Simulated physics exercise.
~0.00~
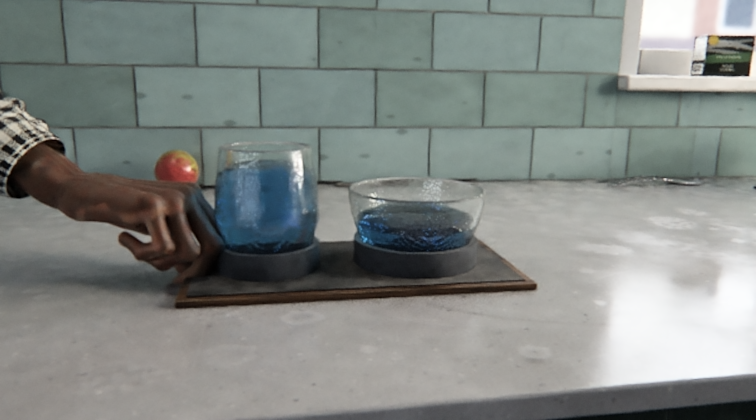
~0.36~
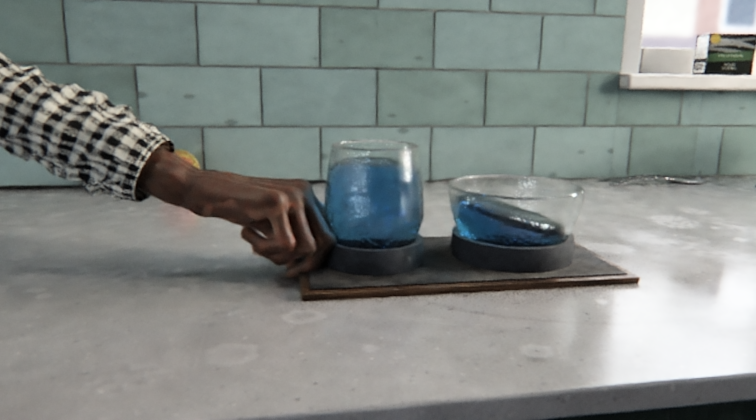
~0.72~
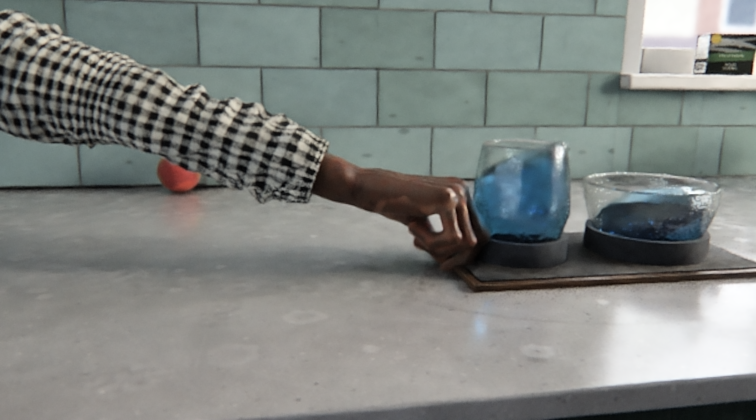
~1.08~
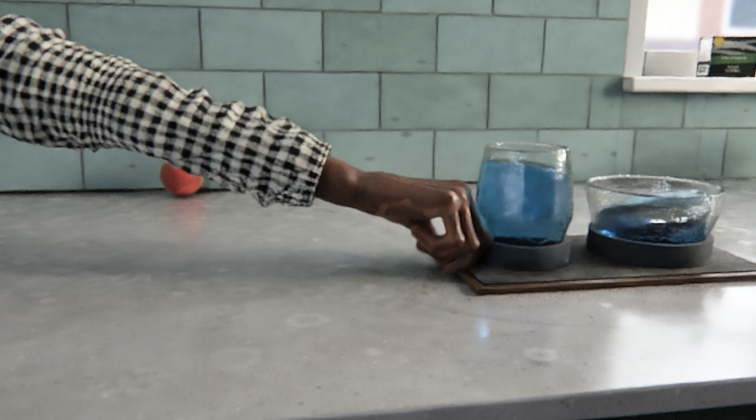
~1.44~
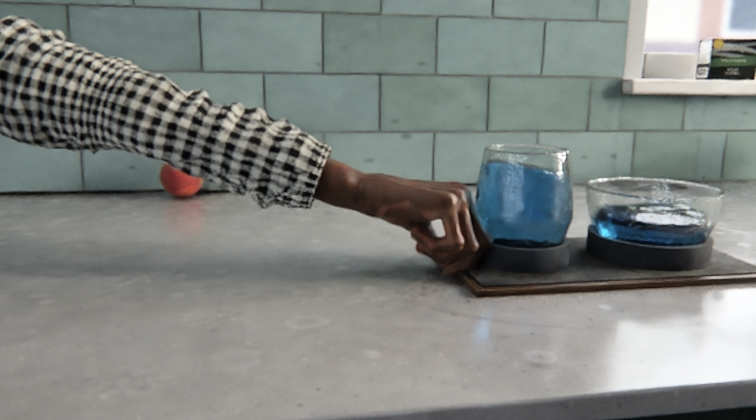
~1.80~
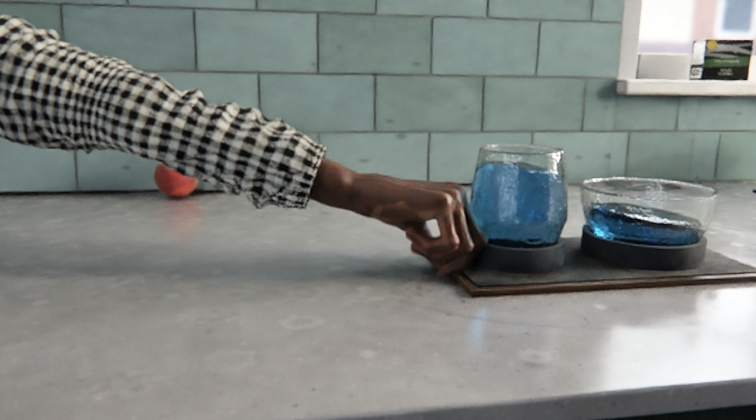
On a grey counter, a hand pushes a tray right and stops, blue water sloshing unspilled.
